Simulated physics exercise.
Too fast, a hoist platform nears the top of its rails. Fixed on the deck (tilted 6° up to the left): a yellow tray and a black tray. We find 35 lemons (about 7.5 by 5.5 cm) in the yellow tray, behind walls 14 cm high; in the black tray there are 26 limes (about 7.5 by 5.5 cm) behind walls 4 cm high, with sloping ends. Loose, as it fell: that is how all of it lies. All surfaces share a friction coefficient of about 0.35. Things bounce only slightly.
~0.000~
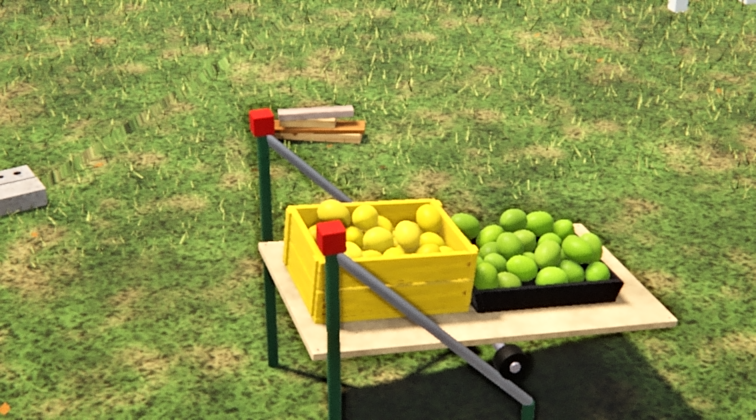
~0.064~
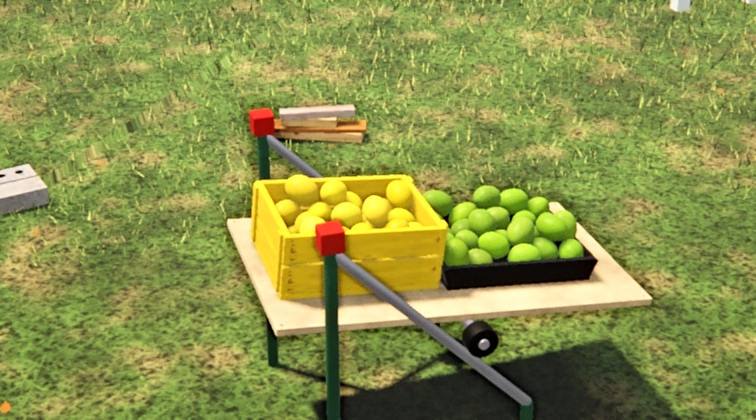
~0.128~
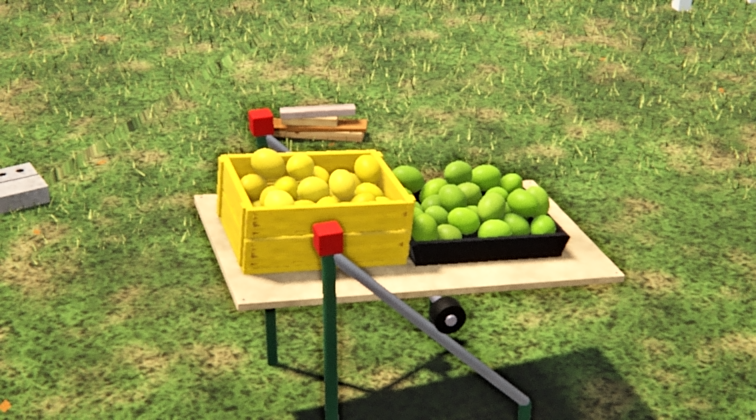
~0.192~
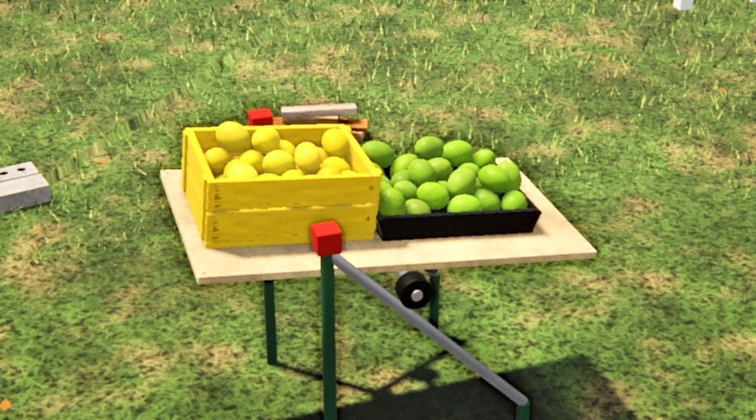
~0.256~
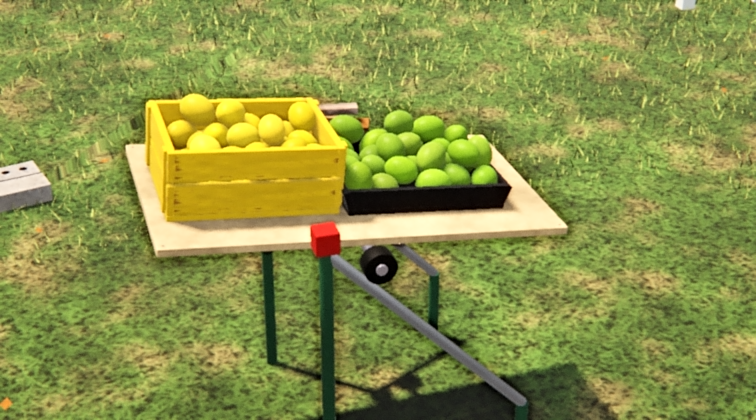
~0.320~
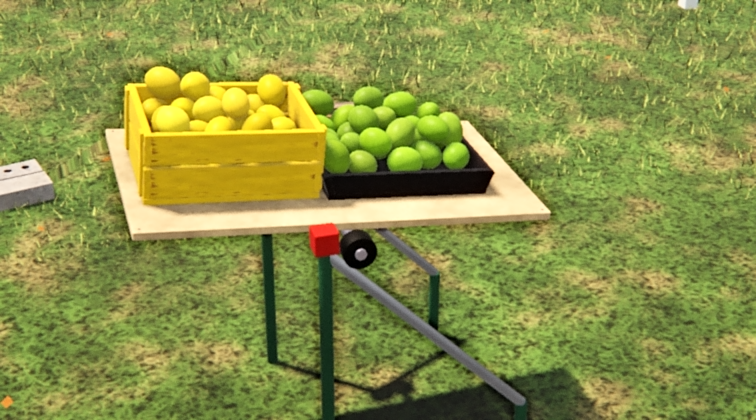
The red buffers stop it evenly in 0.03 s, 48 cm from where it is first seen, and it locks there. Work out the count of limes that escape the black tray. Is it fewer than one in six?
No.
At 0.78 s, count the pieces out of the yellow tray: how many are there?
Out so far from the yellow tray: Around 3.
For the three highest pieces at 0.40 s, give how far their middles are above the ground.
About 94 cm up.
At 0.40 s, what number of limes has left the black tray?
Some 0 by then.
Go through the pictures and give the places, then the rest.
In the first frame (we follow the rim corner now nearest the camera), black tray at (479, 291); yellow tray at (326, 261); 0 cm up the rails; nothing out yet.
Black tray at (449, 267); yellow tray at (291, 236); 10 cm up the rails, in the second frame.
Black tray at (417, 243); yellow tray at (253, 209); 21 cm up the rails, in the third frame.
Black tray at (384, 217); yellow tray at (215, 181); 31 cm up the rails, in the fourth frame.
Black tray at (349, 191); yellow tray at (175, 152); 42 cm up the rails, in the fifth frame.
Black tray at (329, 175); yellow tray at (151, 134); 48 cm up the rails; nothing out yet, in the sixth frame.
After 0.40 s, 1 of 35 out of the yellow tray and 0 of 26 out of the black tray.
After 0.56 s, 3 of 35 out of the yellow tray and 5 of 26 out of the black tray.
After 0.78 s, 3 of 35 out of the yellow tray and 6 of 26 out of the black tray.
When it is over (at 1.33 s), 3 of 35 out of the yellow tray and 7 of 26 out of the black tray. Asked share, 7 of 26, 27 per cent.
